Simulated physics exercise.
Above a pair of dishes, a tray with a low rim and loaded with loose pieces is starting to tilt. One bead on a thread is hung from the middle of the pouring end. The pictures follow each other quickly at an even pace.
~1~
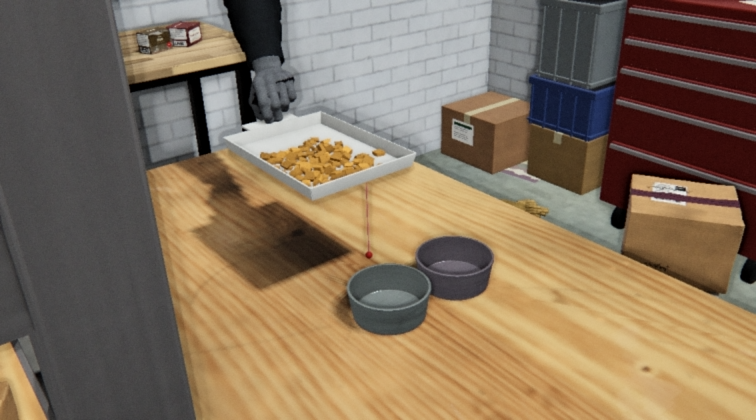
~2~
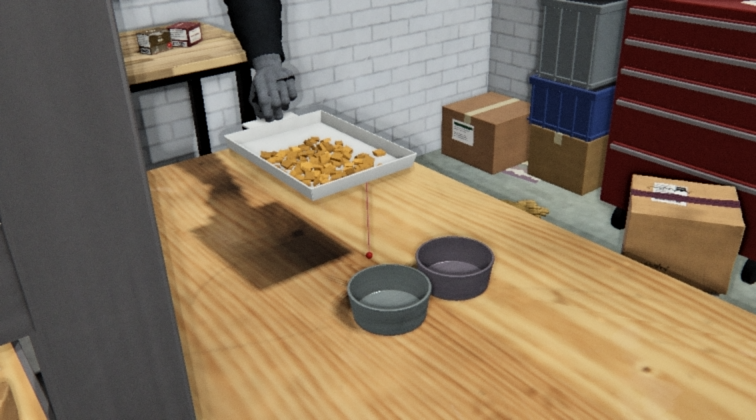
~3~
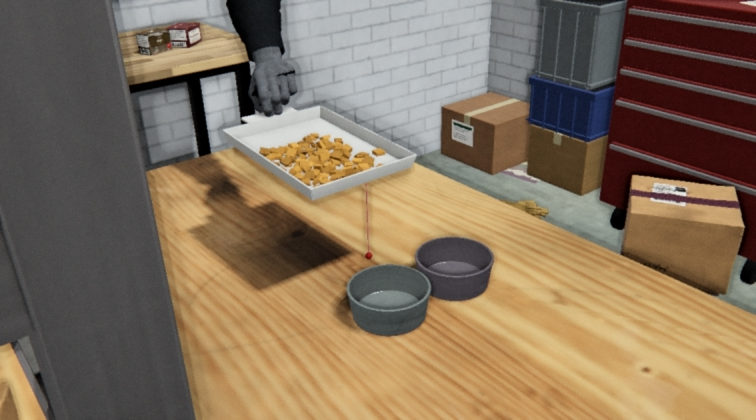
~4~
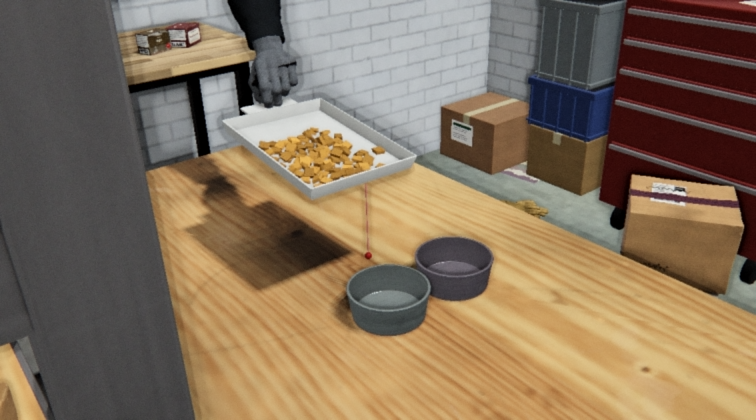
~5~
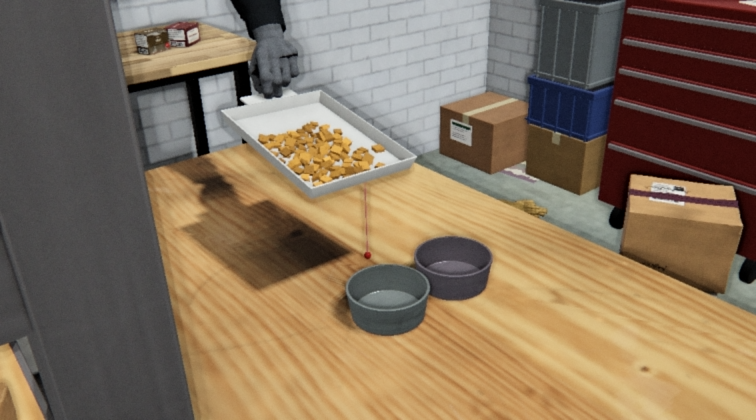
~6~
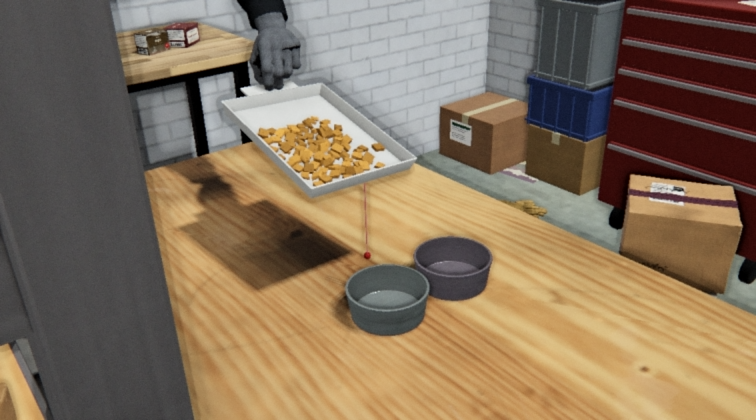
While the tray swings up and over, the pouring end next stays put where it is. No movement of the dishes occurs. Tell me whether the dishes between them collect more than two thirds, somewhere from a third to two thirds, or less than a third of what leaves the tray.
Exceeds two thirds.
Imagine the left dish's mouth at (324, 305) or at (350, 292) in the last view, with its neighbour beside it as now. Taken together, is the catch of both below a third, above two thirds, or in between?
In order of the places: Beyond two thirds, then above two thirds.
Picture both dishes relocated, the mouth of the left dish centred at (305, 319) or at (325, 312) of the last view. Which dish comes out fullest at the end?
The one on the right side, then the one on the right side.
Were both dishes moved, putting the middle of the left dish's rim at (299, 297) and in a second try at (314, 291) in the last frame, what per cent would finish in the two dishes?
Roughly 30% on the first try and 40% on the second.
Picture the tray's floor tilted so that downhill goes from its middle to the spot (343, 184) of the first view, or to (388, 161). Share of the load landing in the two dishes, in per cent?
Shares, approx.: 50 %, then 20 %.
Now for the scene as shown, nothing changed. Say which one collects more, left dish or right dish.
It turns out to be the left.
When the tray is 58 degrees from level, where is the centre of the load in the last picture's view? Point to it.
Somewhere about pixel (357, 150).
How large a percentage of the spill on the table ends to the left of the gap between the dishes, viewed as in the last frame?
Share on the left: Near 70 %.
Soon, tray tipped steeply; all on the tray.
A while on, tray tipped right over; about two thirds on the tray; about a quarter in the left dish; a small part in the right dish; a small part outside both; a small part in the air.
Towards the end, tray tipped past a quarter turn; about two thirds in the left dish; about a quarter in the right dish; a small part outside both.
Finally, tray tipped past a quarter turn; about two thirds in the left dish; about a quarter in the right dish; a small part outside both.
